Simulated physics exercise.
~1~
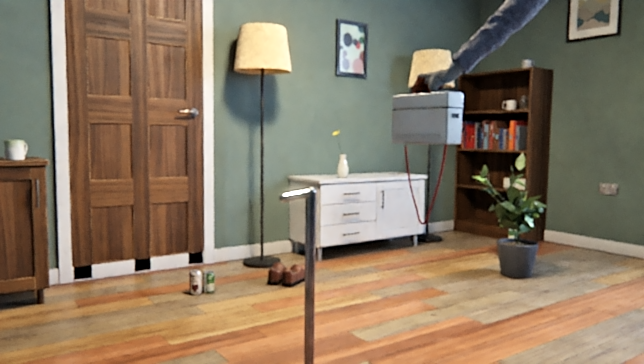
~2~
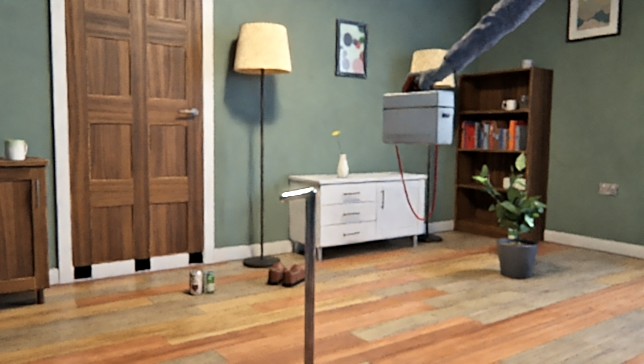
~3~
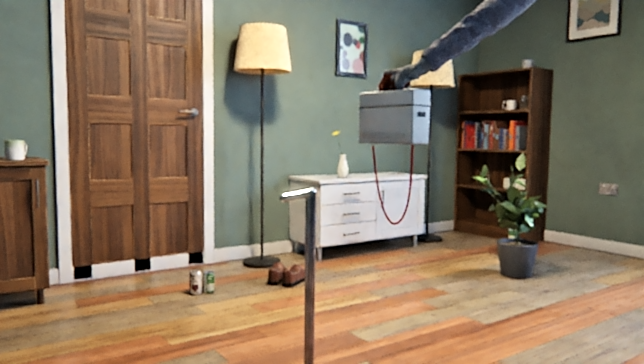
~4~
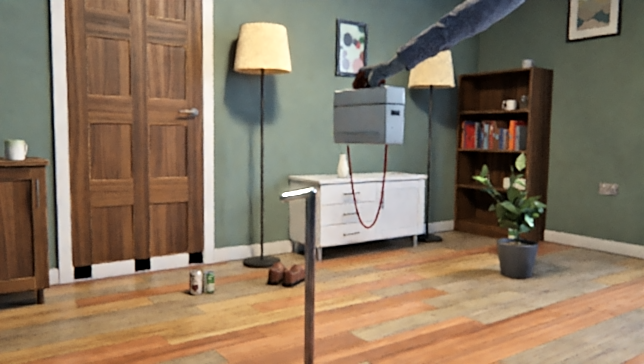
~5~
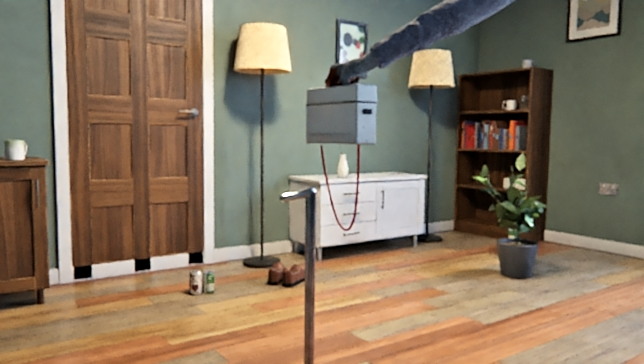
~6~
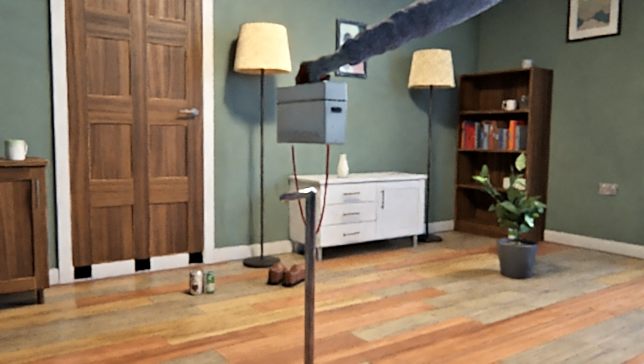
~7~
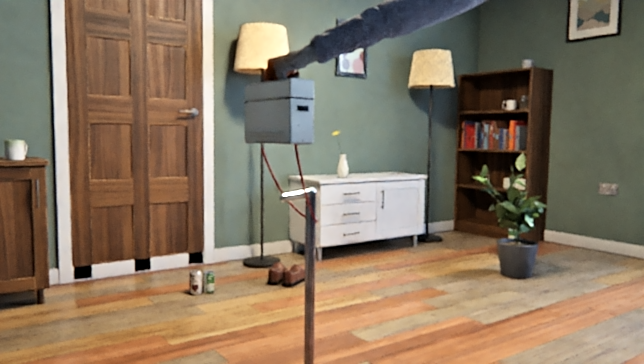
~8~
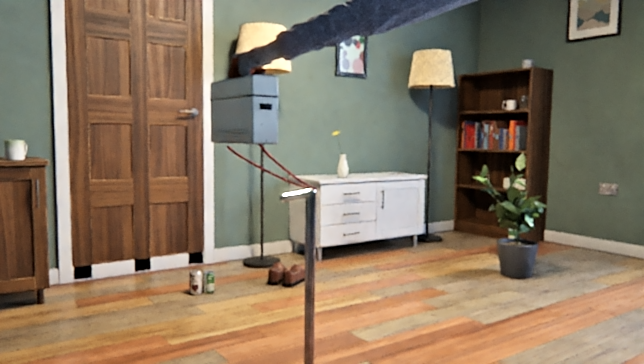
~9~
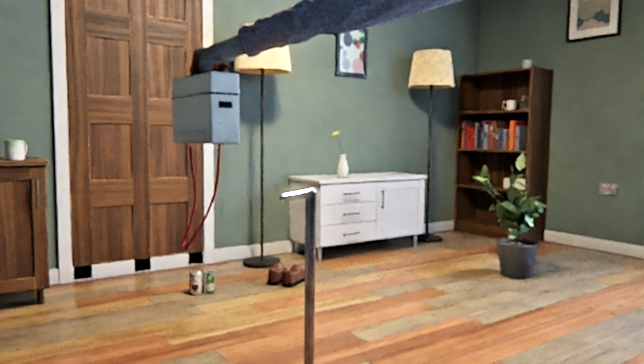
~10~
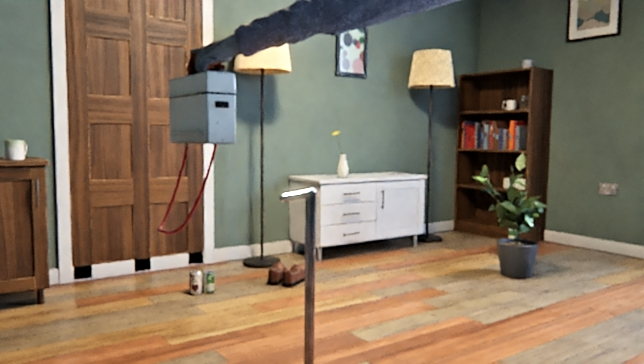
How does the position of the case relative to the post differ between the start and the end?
At the start the case is held well to the right of the post, near the bookcase. By the end it is held to the left of the post, in front of the right side of the wooden door.
